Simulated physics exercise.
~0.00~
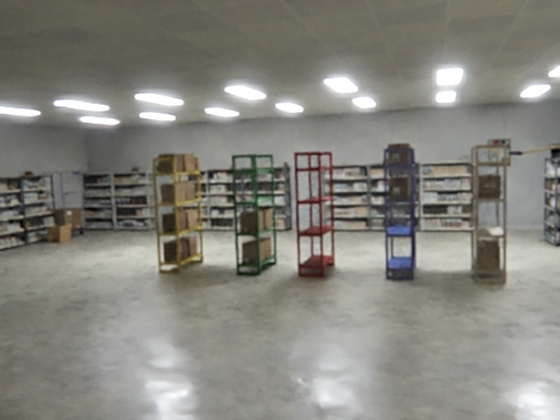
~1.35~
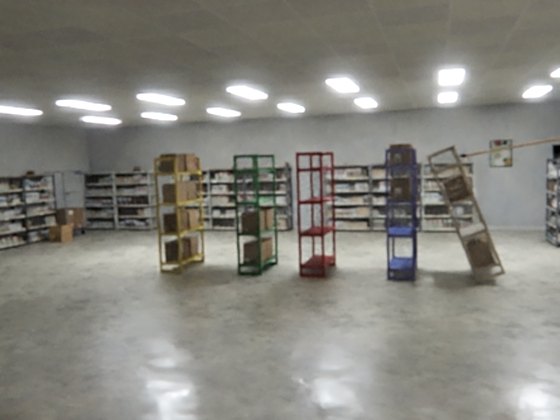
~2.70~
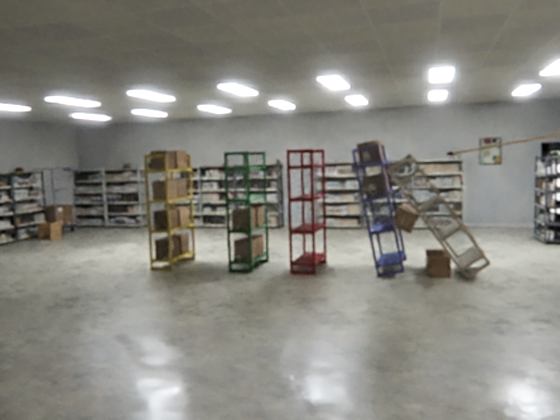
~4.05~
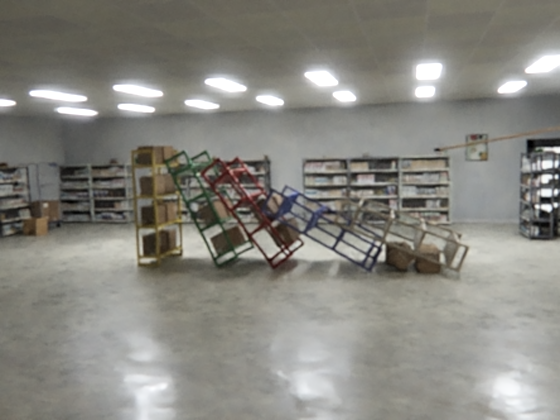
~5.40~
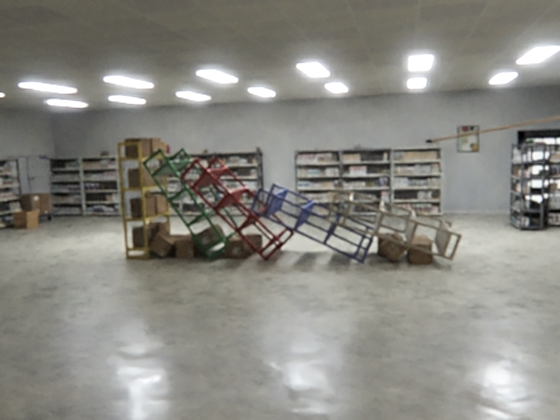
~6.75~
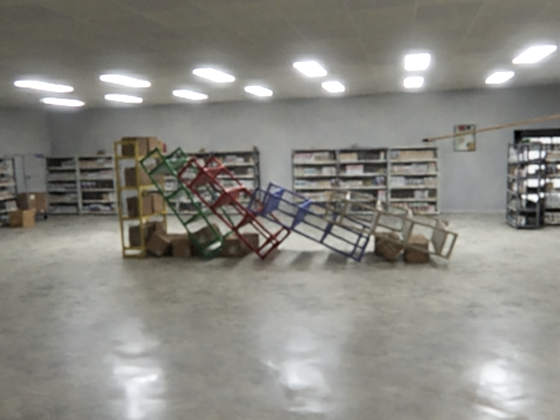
At the start, five tall open racks in yellow, green, red, blue and beige stand in a row across a storeroom, several holding cartons. A long pole at the right pushes the beige rack, which tips left and leans into the blue one. The blue rack tilts in turn and cartons slide out, then the red and green racks go over to the left as well. The green rack comes to rest against the yellow one, with more cartons tumbling to the floor. At the end, four racks lie slanted in an overlapping line, while the yellow rack stays upright.
